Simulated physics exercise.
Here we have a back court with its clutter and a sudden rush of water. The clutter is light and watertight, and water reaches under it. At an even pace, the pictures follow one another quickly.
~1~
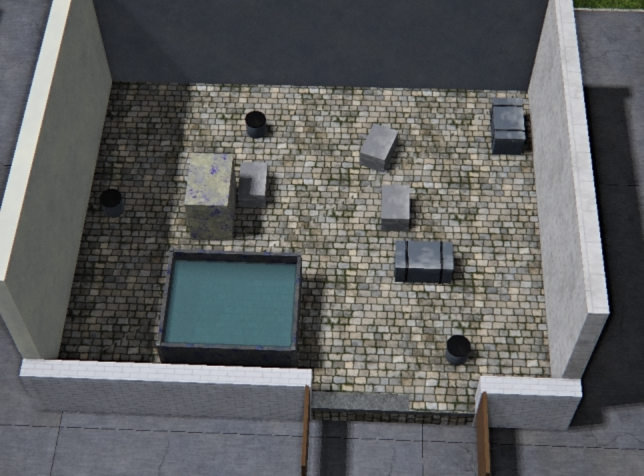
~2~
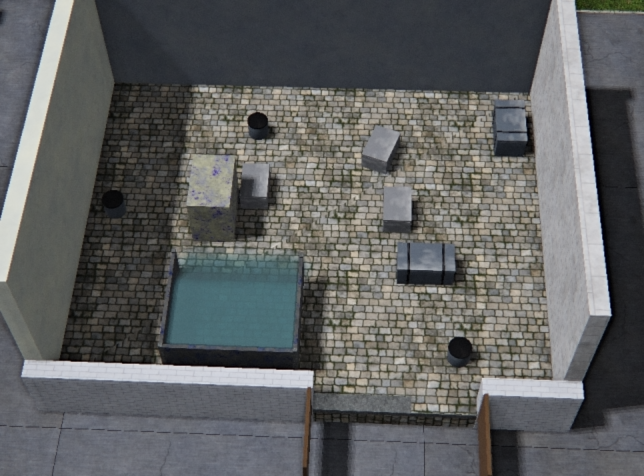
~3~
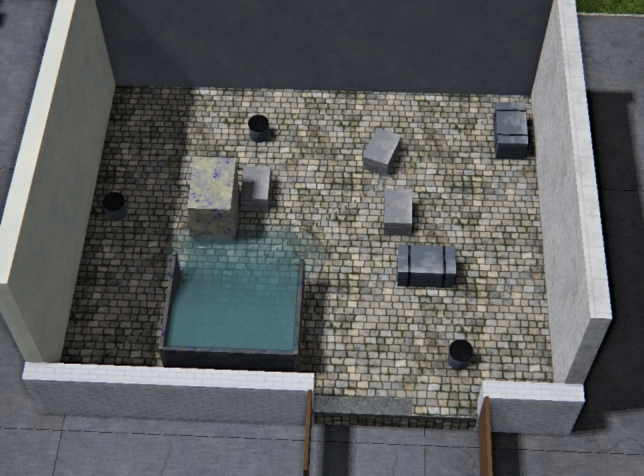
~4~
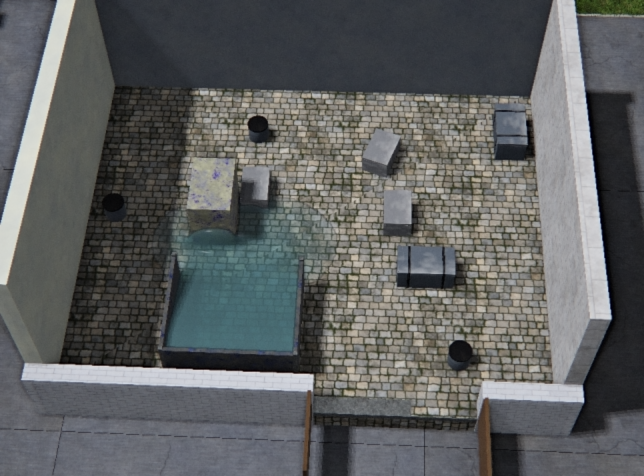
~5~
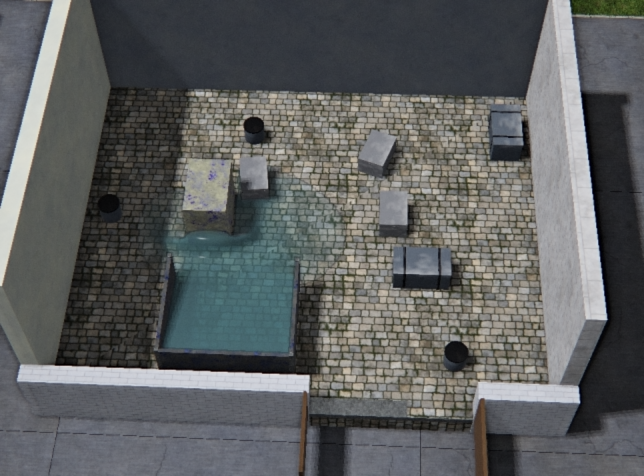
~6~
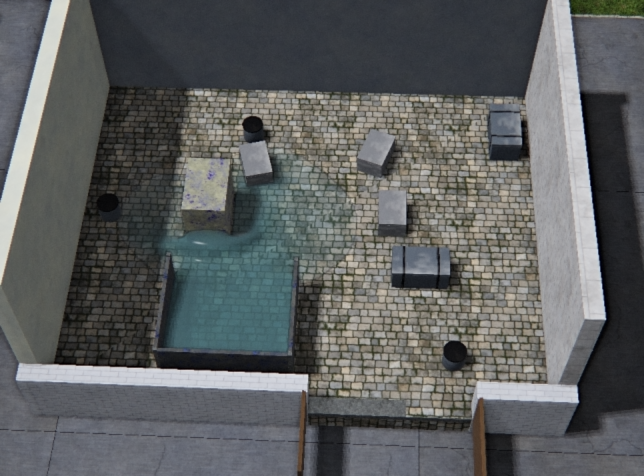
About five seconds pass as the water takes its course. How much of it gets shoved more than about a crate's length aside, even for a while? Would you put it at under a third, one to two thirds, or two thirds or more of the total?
I would put it at two thirds or more of the total.
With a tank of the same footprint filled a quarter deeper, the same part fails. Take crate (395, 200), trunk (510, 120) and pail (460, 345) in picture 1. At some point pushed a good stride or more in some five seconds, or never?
First: Goes past it; second: Goes past it; third: Falls short.
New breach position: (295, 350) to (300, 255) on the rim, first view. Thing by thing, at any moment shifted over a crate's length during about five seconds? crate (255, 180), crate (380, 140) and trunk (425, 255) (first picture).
Same order as named: Not sent that far; not sent that far; sent that far.
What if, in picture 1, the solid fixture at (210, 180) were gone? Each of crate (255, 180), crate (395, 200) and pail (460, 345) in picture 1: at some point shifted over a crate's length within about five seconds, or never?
Successively: Moved a long way, never went far, never went far.
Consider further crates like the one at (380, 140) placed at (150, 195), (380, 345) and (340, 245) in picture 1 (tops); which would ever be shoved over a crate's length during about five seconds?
Results - 1: Ends up far away; 2: Doesn't go far; 3: Doesn't go far.
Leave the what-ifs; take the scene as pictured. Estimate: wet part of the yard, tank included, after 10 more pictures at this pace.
Roughly 60 %.
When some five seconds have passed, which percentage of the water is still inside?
Something like 100 per cent, give or take.
A moment on, 1 of 8 are well off their spots; 0 afloat.
Next, 4 of 8 are well off their spots; 3 afloat.
Later, 5 of 8 are well off their spots; 4 afloat.
In the end, 6 of 8 are well off their spots, and 6 have been at some point; 4 afloat.
